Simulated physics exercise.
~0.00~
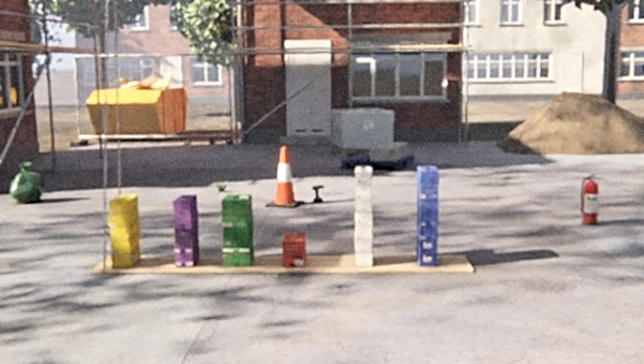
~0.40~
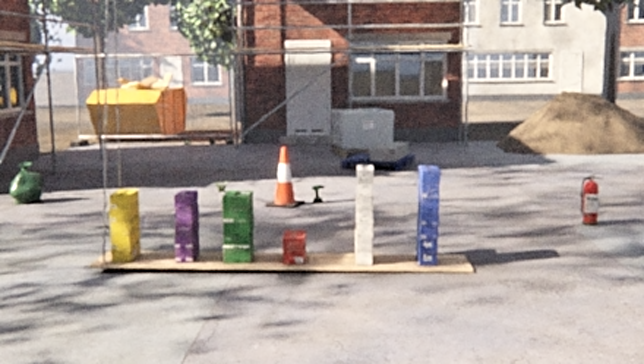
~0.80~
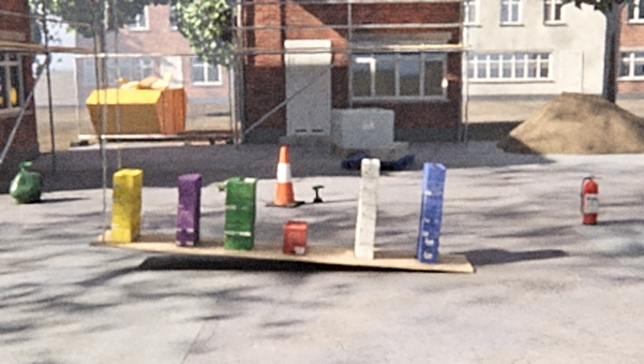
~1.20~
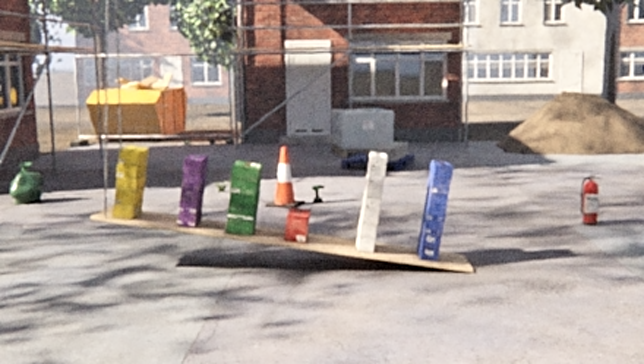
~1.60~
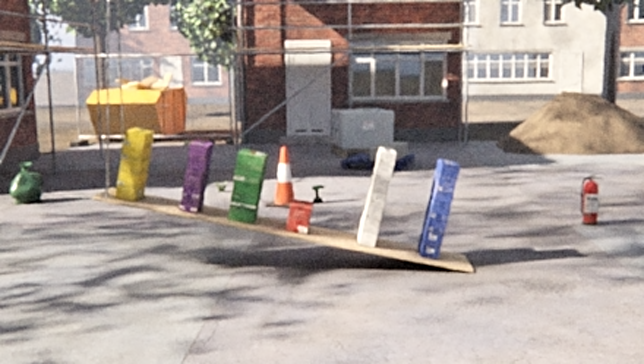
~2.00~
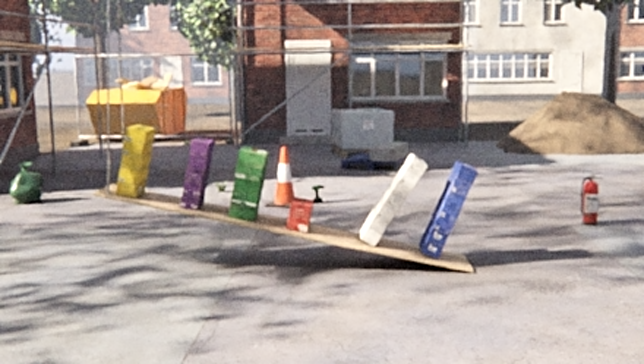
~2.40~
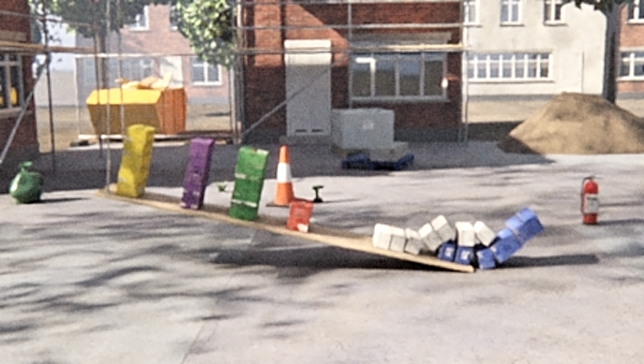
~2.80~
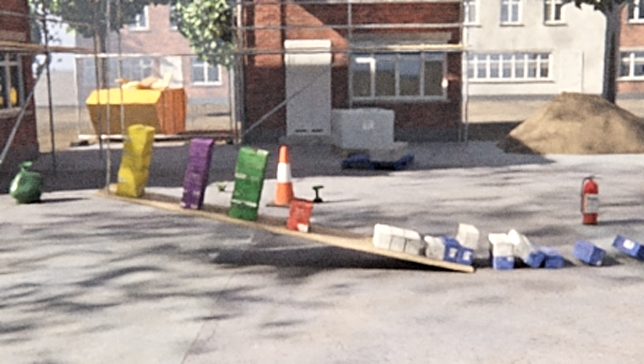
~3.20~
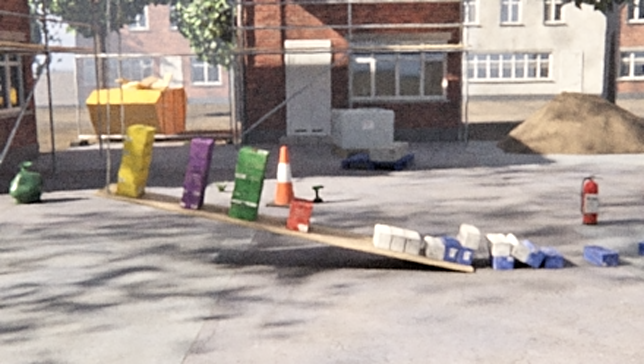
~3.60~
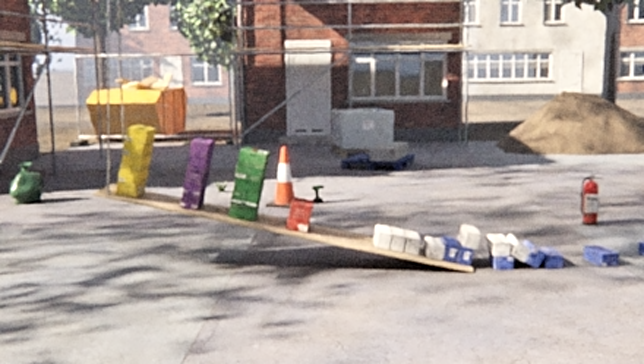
A long flat deck carrying six stacks of boxes, yellow, purple, green, red, white and blue, starts to tilt on a paved building site, its left end rising while the right end stays low. The stacks lean to the right along with it. As the slope steepens, the tall white and blue stacks tip further and topple rightward, breaking apart into separate boxes. Some blue boxes tumble onto the pavement toward the fire extinguisher. The deck stops, still sloping, with yellow, purple, green and red stacks standing and white and blue boxes strewn around its lower end.
